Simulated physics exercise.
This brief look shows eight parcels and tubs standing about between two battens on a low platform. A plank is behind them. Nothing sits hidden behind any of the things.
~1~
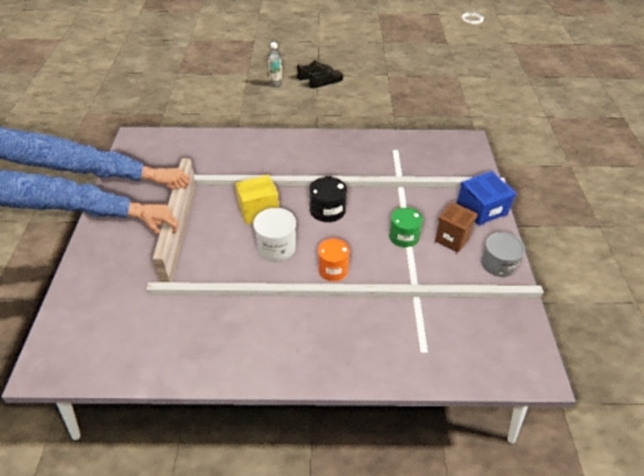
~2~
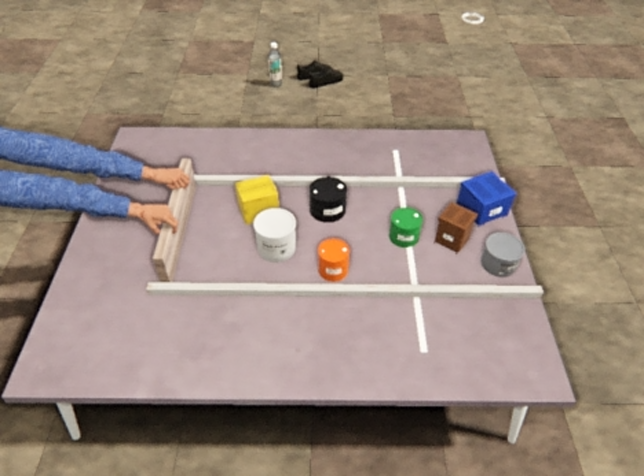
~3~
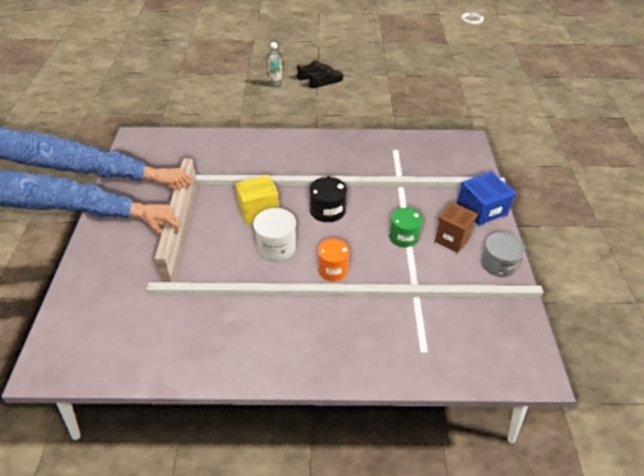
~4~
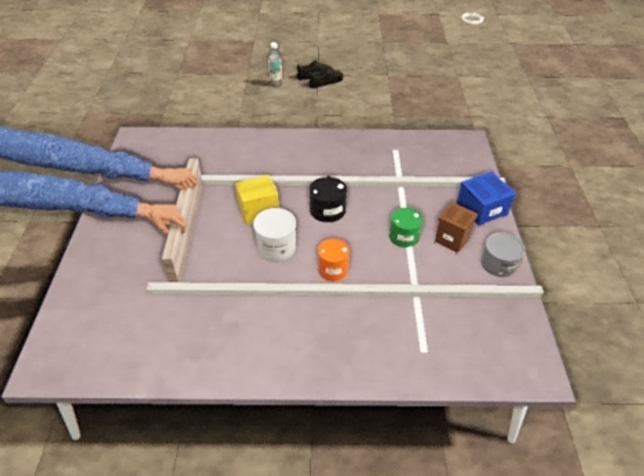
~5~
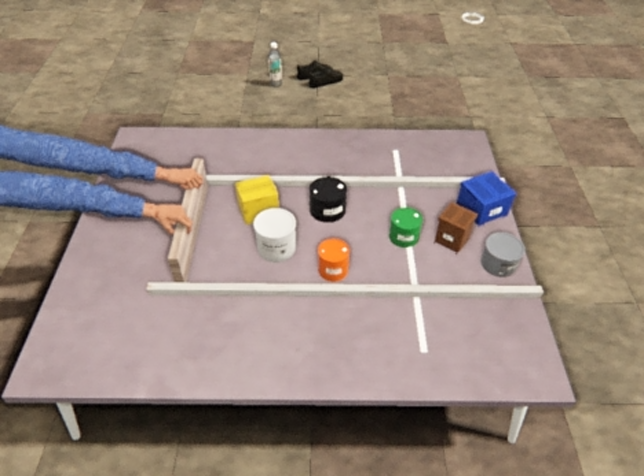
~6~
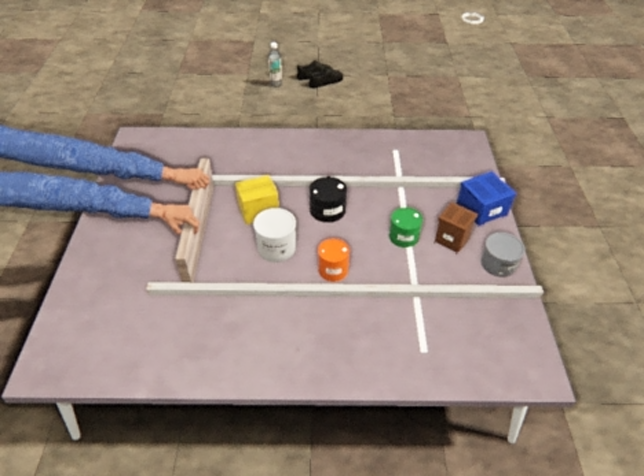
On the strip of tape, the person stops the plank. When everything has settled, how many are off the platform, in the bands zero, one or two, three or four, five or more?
So the tally of ones that come down is nothing, really.
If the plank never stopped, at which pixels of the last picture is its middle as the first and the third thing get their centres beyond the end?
I'd put the first at about (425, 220) and the next at about (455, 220).
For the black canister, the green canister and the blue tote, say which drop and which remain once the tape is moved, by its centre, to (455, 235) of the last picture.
What happens is that the black canister rests in place, the green canister rests in place and the blue tote winds up off it.
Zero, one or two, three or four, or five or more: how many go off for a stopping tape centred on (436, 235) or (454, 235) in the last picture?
First tape: Either one or two; second tape: One to two.
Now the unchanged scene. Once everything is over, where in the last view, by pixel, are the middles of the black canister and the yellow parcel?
In the last picture the black canister sits around (459, 200) and the yellow parcel around (424, 205).
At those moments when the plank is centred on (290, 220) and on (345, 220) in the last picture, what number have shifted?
At that stage 3; at the next, 4.
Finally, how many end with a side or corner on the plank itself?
3 are in contact with it.
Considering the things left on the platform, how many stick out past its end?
The count is 1.
Soon after, none off yet; grey pail at rest near (502, 255); blue tote at rest near (485, 199); brown tote at rest near (455, 229).
In the end, the number that fall off is zero.
